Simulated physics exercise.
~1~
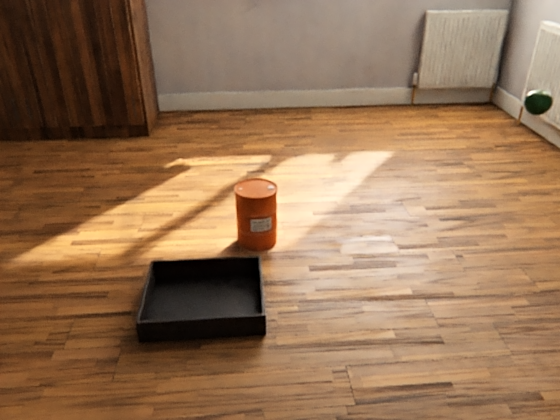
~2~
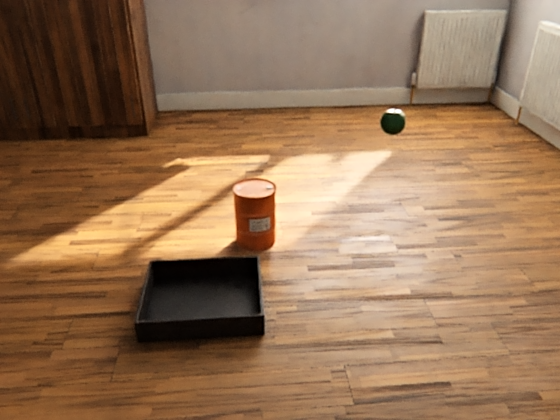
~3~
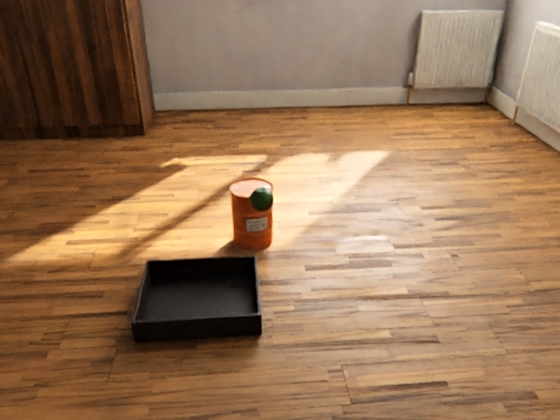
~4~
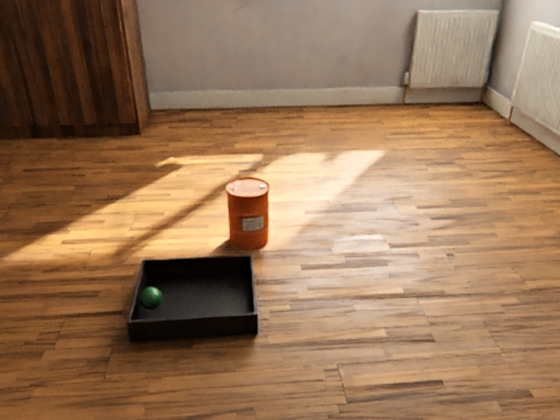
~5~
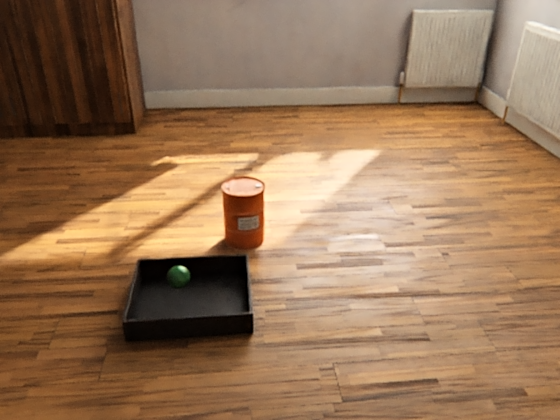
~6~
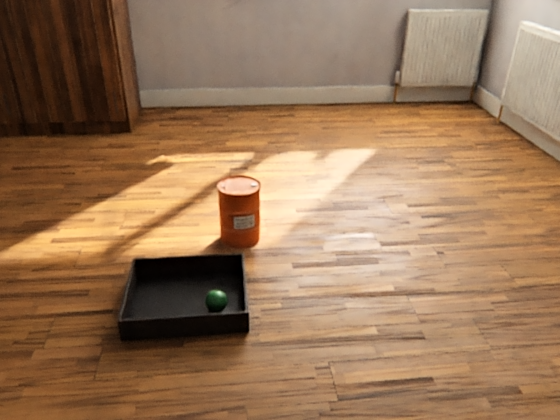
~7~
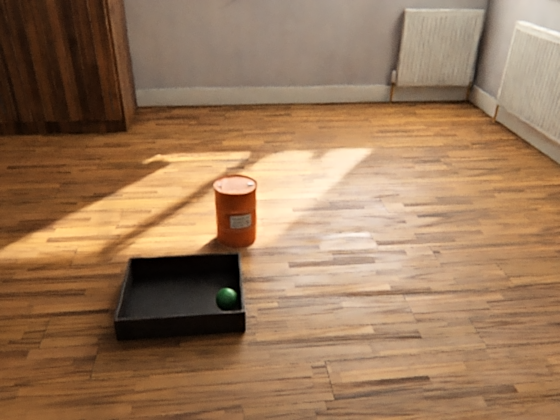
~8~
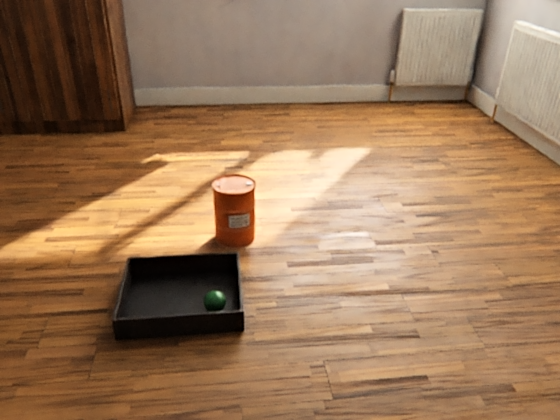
A green ball flies left past an orange canister and settles in a black box.
